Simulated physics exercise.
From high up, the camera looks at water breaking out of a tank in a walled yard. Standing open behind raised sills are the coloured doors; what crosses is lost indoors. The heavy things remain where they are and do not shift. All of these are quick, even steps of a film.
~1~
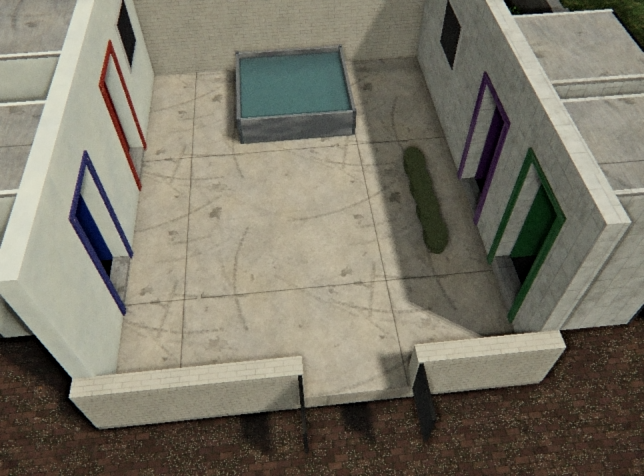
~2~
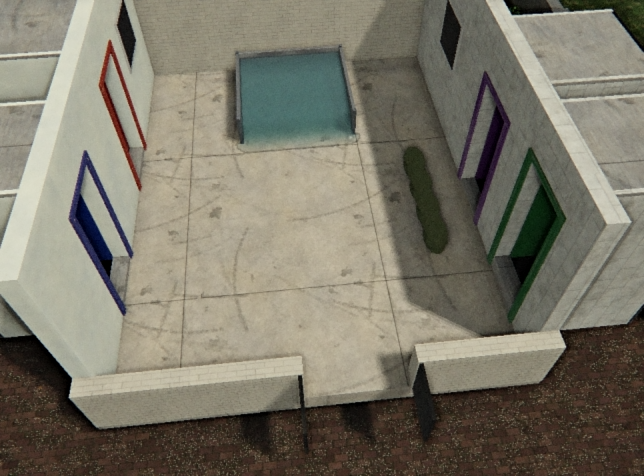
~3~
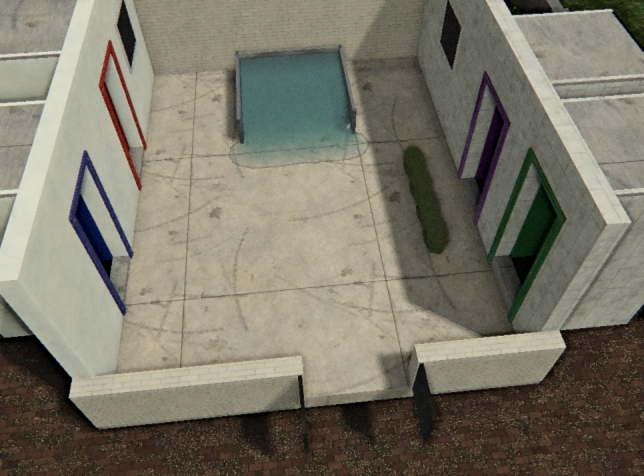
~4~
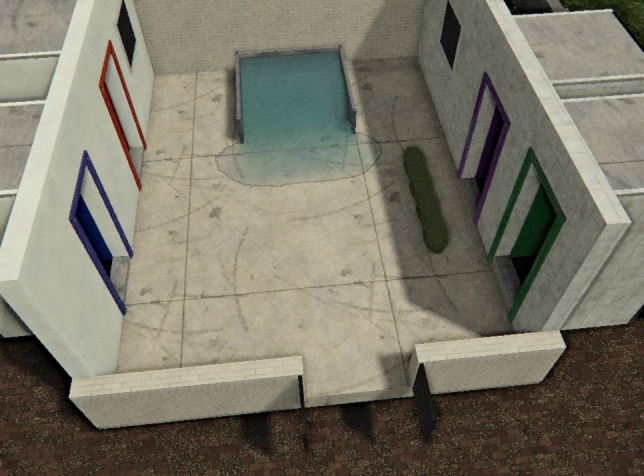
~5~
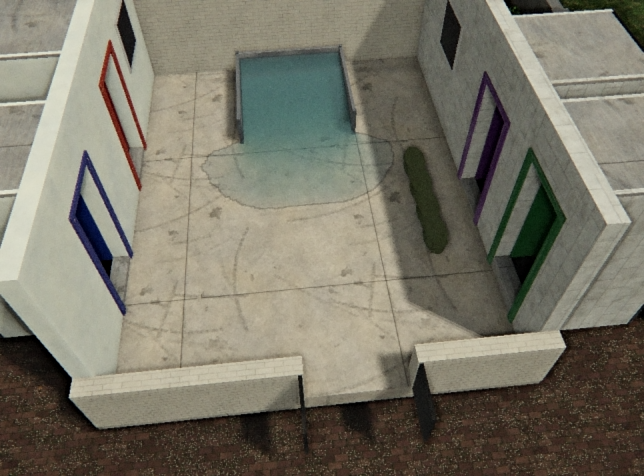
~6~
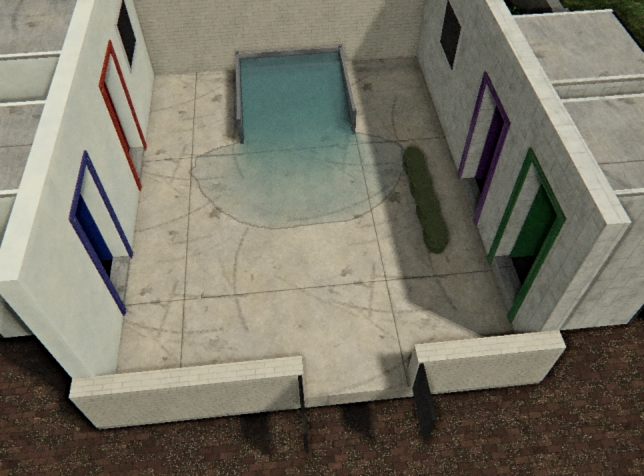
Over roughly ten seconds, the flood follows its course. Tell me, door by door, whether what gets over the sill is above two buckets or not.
I expect the blue door to stay within two buckets, I expect the red door to stay within two buckets, I expect the purple door to stay within two buckets, I expect the green door to stay within two buckets.
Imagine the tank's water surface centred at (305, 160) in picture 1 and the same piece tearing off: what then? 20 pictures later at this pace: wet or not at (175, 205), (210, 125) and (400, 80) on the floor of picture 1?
In order: Untouched, untouched, untouched.
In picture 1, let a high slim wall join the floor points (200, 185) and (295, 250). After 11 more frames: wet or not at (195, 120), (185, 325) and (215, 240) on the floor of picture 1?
Results in order: Bone-dry / bone-dry / bone-dry.
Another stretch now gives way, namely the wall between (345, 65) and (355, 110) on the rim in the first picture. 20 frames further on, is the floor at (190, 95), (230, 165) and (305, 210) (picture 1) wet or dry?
Untouched, untouched, untouched.
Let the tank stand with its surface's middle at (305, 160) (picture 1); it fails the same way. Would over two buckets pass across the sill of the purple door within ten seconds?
The purple door falls short.
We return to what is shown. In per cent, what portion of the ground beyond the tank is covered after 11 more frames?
The answer is around 55 per cent.
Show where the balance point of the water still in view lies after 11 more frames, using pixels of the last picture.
I'd say near (298, 173).
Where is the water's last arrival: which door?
That is the door marked purple.
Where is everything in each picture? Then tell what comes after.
Still water in the water tank at (293, 84), in the first frame.
The front is at (356, 137), out from the gap at (298, 131), in the second frame.
Water pours out at (298, 132) and has run to (235, 156), in the third frame.
The front is at (375, 152), out from the gap at (298, 132), in the fourth frame.
Water pours out at (298, 133) and has run to (236, 196), in the fifth frame.
Water pours out at (298, 133) and has run to (266, 223), in the sixth frame.
A moment on, water covers 35 % of the floor; the blue door not reached, the red door not reached, the purple door not reached, the green door not reached.
Next, water covers 55 % of the floor; the blue door wet at the sill, nothing in, the red door not reached, the purple door not reached, the green door not reached.
Then, water covers 60 % of the floor; the blue door wet at the sill, nothing in, the red door wet at the sill, nothing in, the purple door not reached, the green door not reached.
Later, water covers 70 % of the floor; the blue door under two buckets in, the red door wet at the sill, nothing in, the purple door wet at the sill, nothing in, the green door wet at the sill, nothing in.
In the end, water covers 90 % of the floor; the blue door under two buckets in, the red door wet at the sill, nothing in, the purple door wet at the sill, nothing in, the green door wet at the sill, nothing in.
